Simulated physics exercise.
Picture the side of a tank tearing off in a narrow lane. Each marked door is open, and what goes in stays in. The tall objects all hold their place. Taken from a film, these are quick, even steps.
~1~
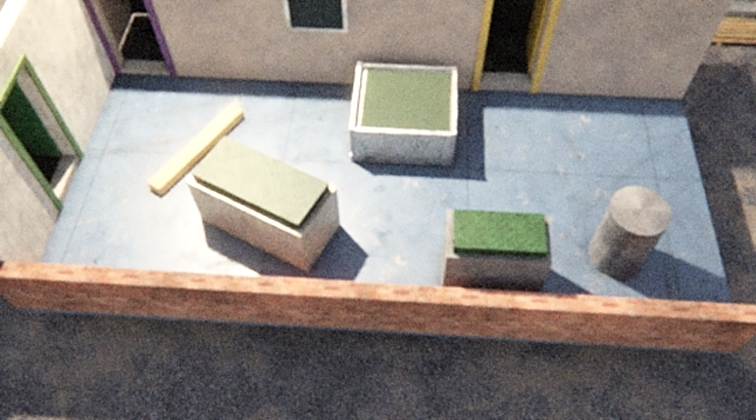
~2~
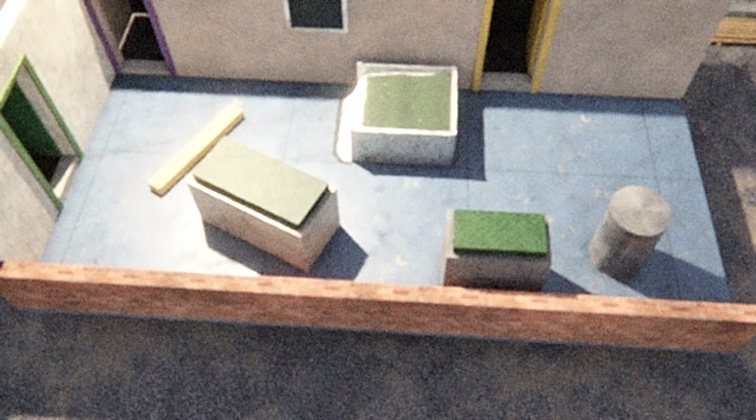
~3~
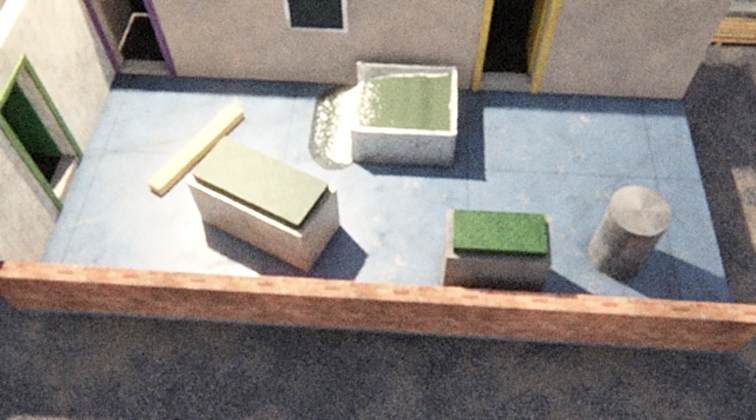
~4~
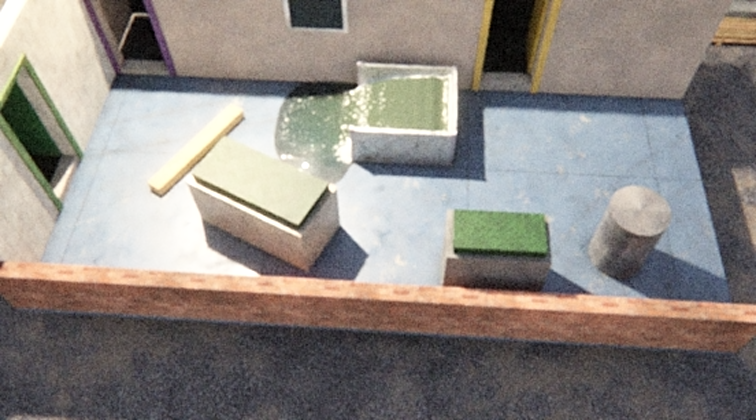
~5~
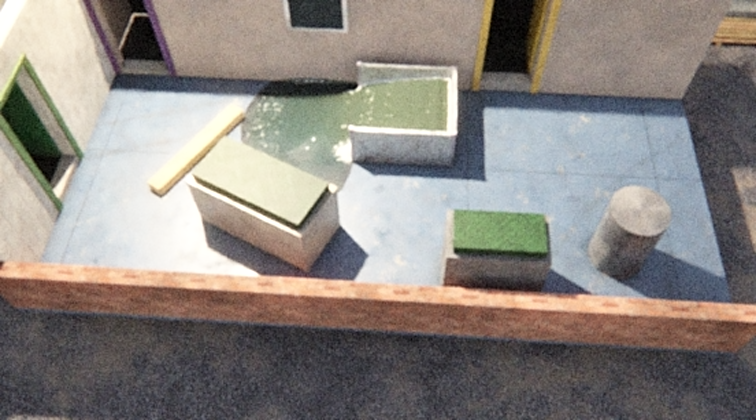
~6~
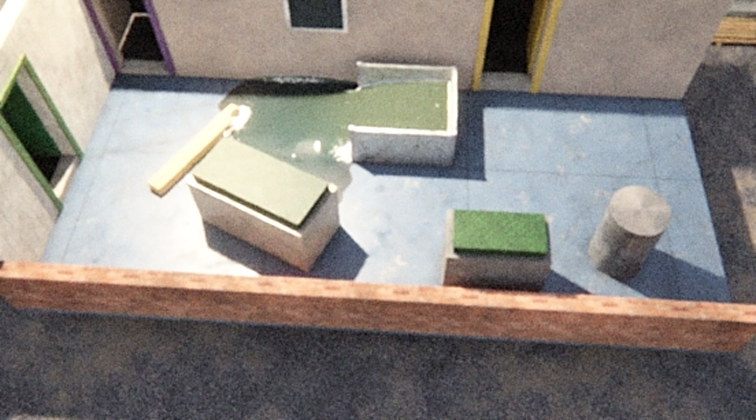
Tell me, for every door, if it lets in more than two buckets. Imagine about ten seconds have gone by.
In the end the yellow door will receive two buckets or fewer; the purple door will receive over two buckets; the green door will receive two buckets or fewer.
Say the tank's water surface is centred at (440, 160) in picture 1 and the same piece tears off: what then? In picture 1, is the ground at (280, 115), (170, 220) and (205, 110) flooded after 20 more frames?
Result: Inundated; inundated; inundated.
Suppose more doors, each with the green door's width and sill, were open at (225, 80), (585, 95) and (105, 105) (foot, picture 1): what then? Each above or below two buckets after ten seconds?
Going door by door: The first remains below the limit, the second remains below the limit, the third runs past the limit.
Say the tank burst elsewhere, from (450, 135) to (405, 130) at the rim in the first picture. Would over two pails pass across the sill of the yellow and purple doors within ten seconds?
Then: Yellow lets less in, purple holds.
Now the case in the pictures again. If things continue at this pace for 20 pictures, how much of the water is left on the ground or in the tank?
About 98 %.
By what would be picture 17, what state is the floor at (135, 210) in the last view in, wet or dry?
Lab note - point status: Swamped.
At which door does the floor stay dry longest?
Going by the pictures, I'd say the door marked yellow.
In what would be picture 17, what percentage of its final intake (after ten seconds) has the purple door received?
Close to 10 percent.
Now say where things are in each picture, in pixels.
Still water in the open tank at (405, 101), in the first picture.
The front is at (349, 161), out from the gap at (358, 116), in the second picture.
Water pours out at (359, 118) and has run to (334, 91), in the third picture.
Water pours out at (359, 120) and has run to (304, 87), in the fourth picture.
Water pours out at (359, 120) and has run to a hidden place, in the fifth picture.
Water pours out at (359, 120) and has run to (225, 103), in the sixth picture.
A moment on, water covers 25 % of the floor; the yellow door not reached, the purple door wet at the sill, nothing in, the green door not reached.
Next, water covers 40 % of the floor; the yellow door not reached, the purple door under two buckets in, the green door wet at the sill, nothing in.
Then, water covers 40 % of the floor; the yellow door not reached, the purple door over two buckets in, the green door wet at the sill, nothing in.
Later, water covers 55 % of the floor; the yellow door not reached, the purple door over two buckets in, the green door wet at the sill, nothing in.
In the end, water covers 70 % of the floor; the yellow door wet at the sill, nothing in, the purple door over two buckets in, the green door wet at the sill, nothing in.
